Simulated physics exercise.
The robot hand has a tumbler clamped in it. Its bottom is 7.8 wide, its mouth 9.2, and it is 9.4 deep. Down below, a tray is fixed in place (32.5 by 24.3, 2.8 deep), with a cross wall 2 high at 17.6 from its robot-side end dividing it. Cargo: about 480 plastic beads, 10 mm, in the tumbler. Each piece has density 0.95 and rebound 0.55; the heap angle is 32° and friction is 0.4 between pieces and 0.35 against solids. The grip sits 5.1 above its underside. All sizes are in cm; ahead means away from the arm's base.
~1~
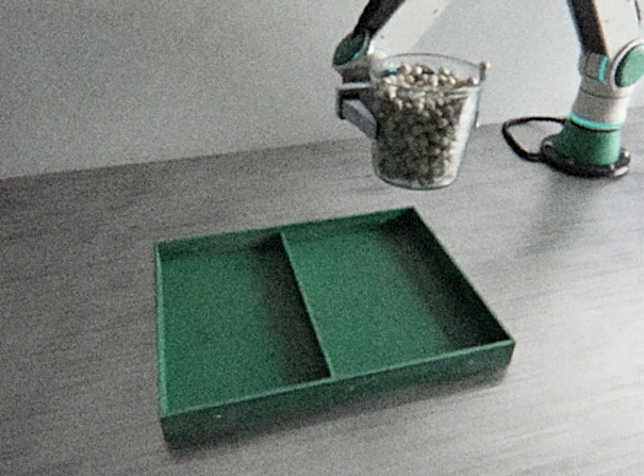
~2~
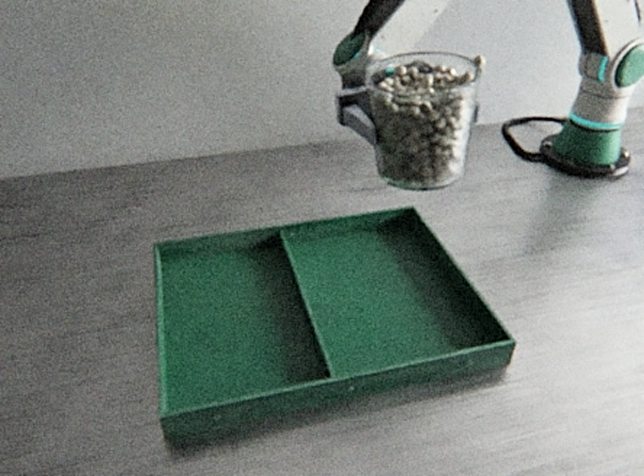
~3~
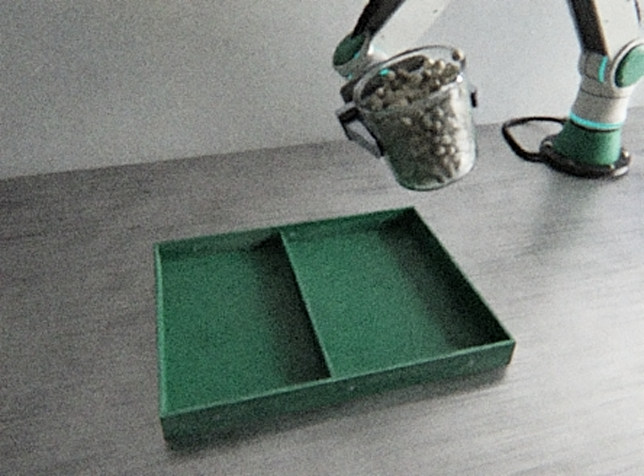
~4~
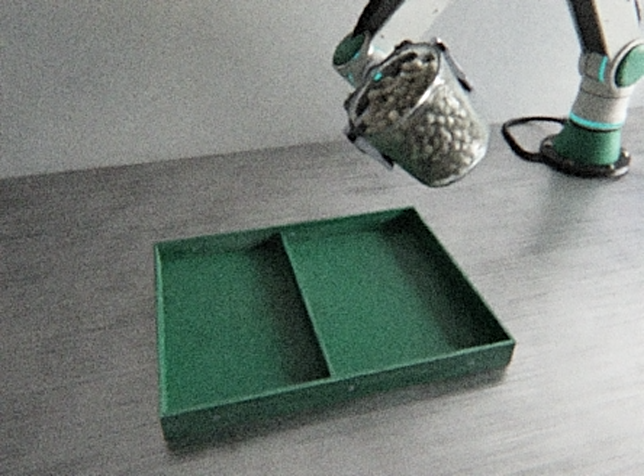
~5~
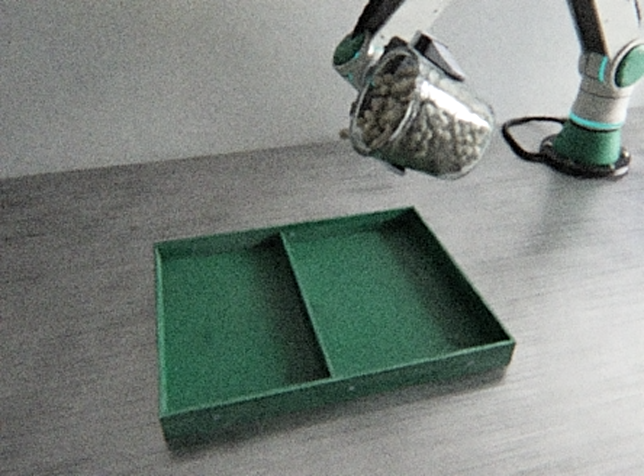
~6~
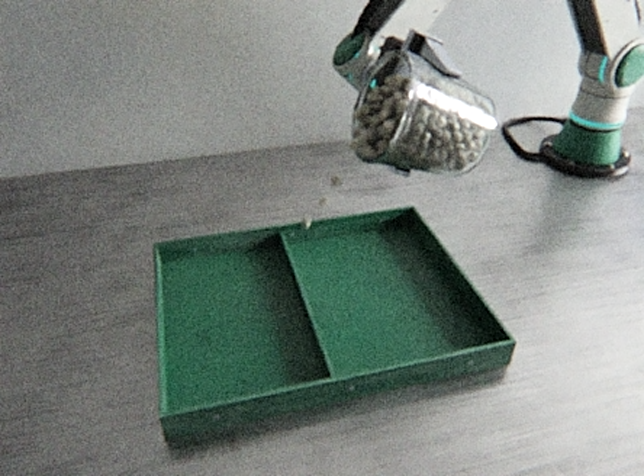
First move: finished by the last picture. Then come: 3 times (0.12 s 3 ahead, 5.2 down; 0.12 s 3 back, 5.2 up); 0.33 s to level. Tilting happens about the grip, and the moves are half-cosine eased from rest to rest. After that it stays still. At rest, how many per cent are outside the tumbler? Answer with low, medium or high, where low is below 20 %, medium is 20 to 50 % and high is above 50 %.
Medium.
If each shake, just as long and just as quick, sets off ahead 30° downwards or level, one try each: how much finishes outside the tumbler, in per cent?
Near 55 and 85 percent respectively.
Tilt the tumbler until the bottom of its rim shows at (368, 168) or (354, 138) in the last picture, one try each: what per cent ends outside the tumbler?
Near 70 and 20 in a hundred.
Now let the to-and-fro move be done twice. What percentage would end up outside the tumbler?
Result: Approximately 30 per cent.
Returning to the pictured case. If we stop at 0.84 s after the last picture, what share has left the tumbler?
40 %.
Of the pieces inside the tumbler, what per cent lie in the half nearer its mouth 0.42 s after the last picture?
Estimate: Around 50 %.
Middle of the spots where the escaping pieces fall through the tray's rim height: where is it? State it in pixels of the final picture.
Roughly at (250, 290).
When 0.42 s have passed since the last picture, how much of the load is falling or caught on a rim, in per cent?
Some 6 percent.
Then, 0.42 s later, tilted 68° forward, highest piece 20 above the table; 382 in the tumbler, 63 in the far-side part, 6 in the robot-side part, 31 in flight or on a rim.
Then, 0.84 s later, tilted 48° forward, highest piece 22 above the table; 301 in the tumbler, 138 in the far-side part, 13 in the robot-side part, 7 on the table or floor, 23 in flight or on a rim.
Then, 1.25 s later, level, highest piece 25 above the table; 300 in the tumbler, 147 in the far-side part, 25 in the robot-side part, 10 on the table or floor.
Then, 2.30 s later, level, highest piece 24 above the table; 300 in the tumbler, 147 in the far-side part, 25 in the robot-side part, 10 on the table or floor.
At rest, 300 in the tumbler, 147 in the far-side part, 25 in the robot-side part, 10 on the table or floor. That is 38 % outside the tumbler.
